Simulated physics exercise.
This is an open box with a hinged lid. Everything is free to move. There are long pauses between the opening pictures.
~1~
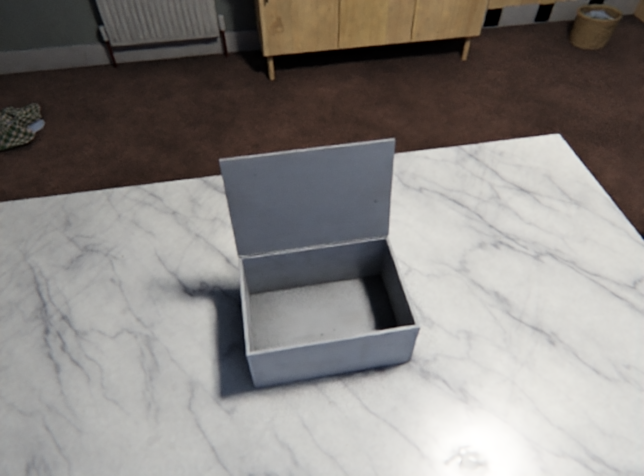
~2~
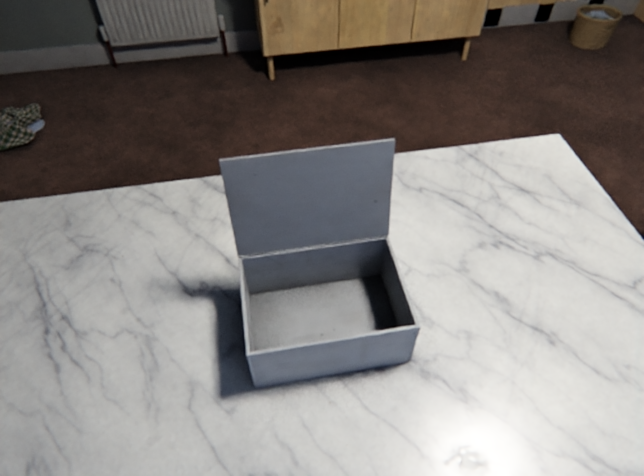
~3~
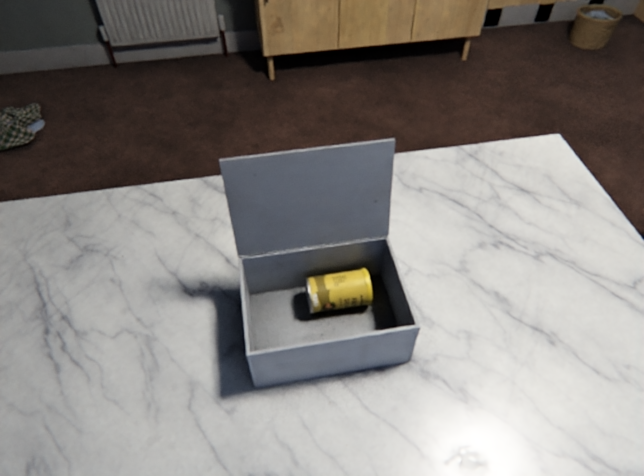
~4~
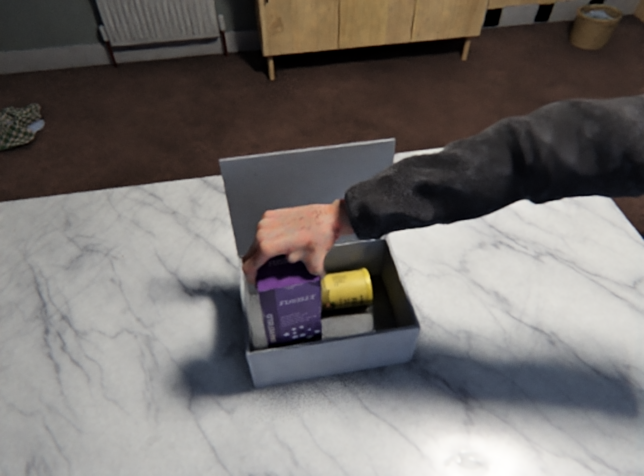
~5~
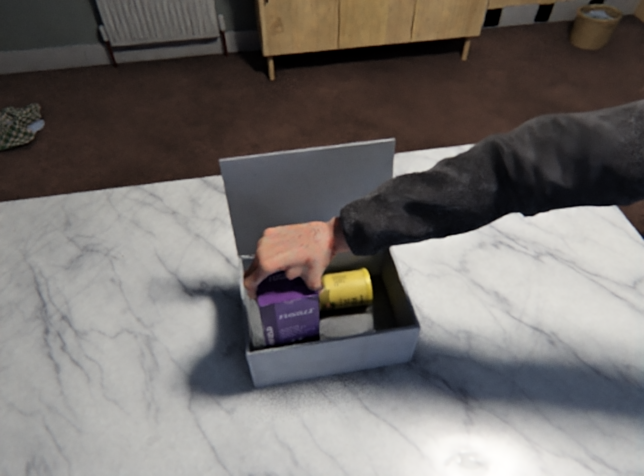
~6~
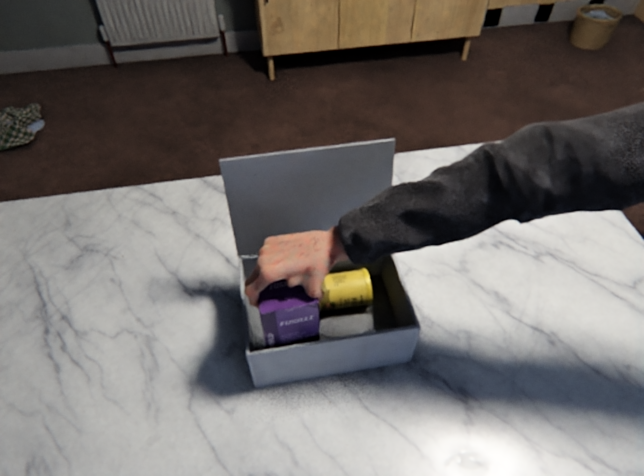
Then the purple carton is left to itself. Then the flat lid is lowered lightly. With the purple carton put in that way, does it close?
The lid will not close.
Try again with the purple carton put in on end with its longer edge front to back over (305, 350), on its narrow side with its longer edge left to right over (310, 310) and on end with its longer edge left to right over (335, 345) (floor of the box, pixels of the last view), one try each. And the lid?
In the first case it is held up; in the second case it closes; in the third case it is held up.
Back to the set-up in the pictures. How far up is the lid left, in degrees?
About 40°.
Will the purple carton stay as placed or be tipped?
It stays as placed.
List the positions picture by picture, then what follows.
The last thing is not in view yet, in the first frame.
The last thing is not in view yet, in the second frame.
The last thing is not in view yet; yellow tin (338, 291), in the third frame.
Still above its spot; purple carton (290, 307); yellow tin (338, 291), in the fourth frame.
Still above its spot; purple carton (289, 319); yellow tin (338, 291), in the fifth frame.
In place under the hand; purple carton (290, 325); yellow tin (338, 291), in the sixth frame.
Then, 1.30 s later than the last frame, lid 80° above the rim.
Then, 1.60 s later than the last frame, lid 56° above the rim.
When it is over, lid 39° above the rim; both as before. End places, in pixels of the last picture, purple carton near (290, 325).
